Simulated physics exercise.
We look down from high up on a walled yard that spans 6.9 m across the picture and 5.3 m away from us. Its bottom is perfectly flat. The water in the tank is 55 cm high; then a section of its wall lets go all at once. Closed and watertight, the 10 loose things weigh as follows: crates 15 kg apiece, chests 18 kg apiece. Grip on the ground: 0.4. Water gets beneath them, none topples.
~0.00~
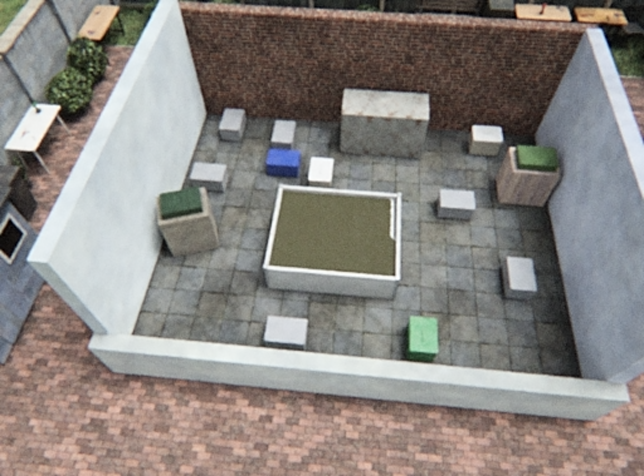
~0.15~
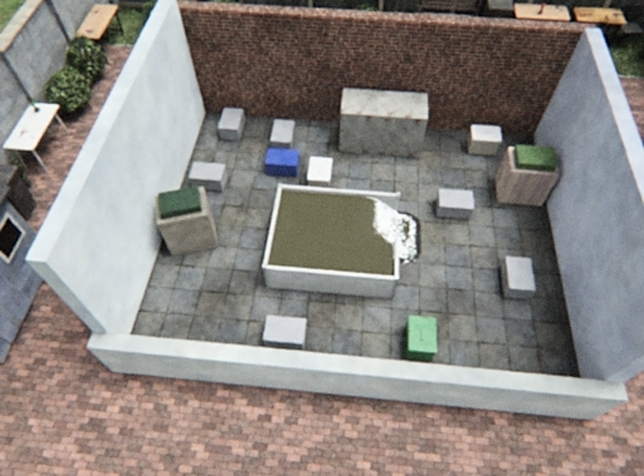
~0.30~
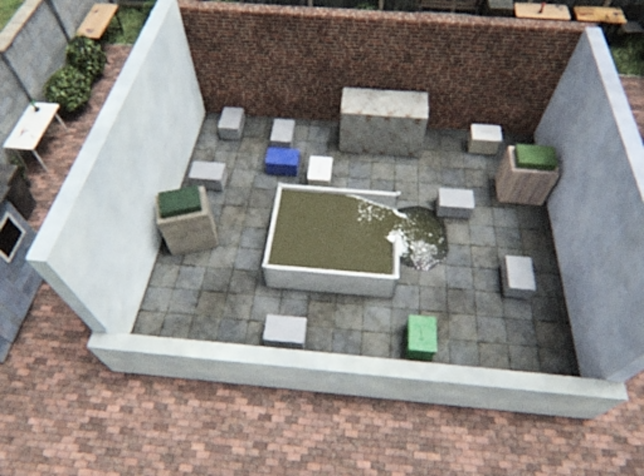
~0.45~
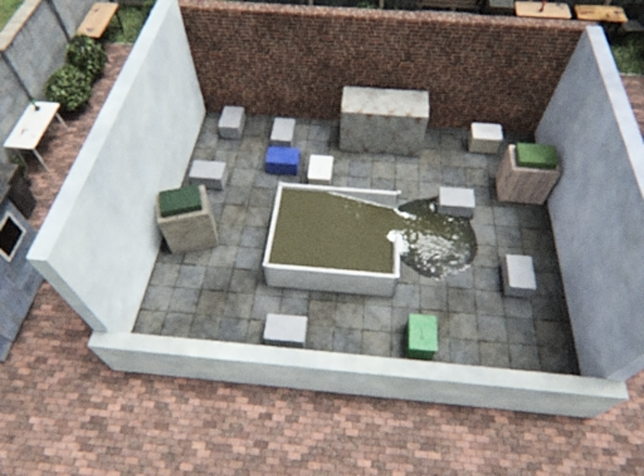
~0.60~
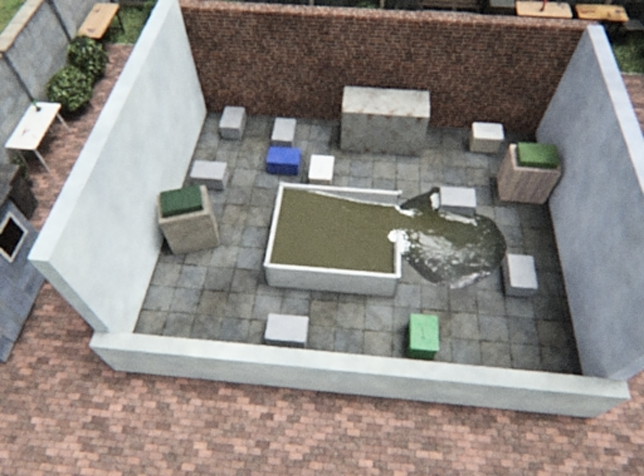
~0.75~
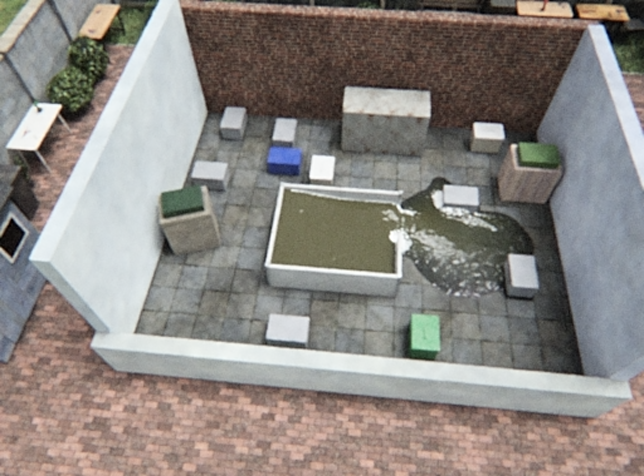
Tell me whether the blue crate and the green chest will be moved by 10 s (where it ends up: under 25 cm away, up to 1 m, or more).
The blue crate? It does not go anywhere much. The green chest? It relocates a long way.
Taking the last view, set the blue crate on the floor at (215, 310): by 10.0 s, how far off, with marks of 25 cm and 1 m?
What happens is that it keeps still.
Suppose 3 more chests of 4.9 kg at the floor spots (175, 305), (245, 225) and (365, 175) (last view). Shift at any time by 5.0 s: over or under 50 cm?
The first one ends up inside that, the second inside that, the third inside that.
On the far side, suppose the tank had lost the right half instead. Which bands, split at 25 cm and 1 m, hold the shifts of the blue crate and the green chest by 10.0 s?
In that situation the blue crate creeps a little, while the green chest stays about where it was.
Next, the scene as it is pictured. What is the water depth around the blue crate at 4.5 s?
Depth approx. 0 cm.
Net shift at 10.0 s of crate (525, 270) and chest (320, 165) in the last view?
The first ends 350 cm from its start, the second 0 cm.
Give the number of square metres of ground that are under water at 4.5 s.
Some 18 m2.
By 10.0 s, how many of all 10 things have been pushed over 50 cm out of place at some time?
All told, that gives 5.
After 2.0 s the blue crate is near (285, 156), 0.0 m from its start, aground; the green chest is near (426, 332), 0.0 m from its start, aground; 2 afloat.
After 4.5 s the blue crate is near (285, 156), 0.0 m from its start, aground; the green chest is near (412, 329), 0.2 m from its start, aground; 2 afloat.
After 7.0 s the blue crate is near (285, 156), 0.0 m from its start, aground; the green chest is near (350, 309), 1.2 m from its start, aground; 1 afloat.
After 10.0 s the blue crate is near (285, 156), 0.0 m from its start, aground; the green chest is near (276, 304), 2.3 m from its start, aground; 1 afloat.
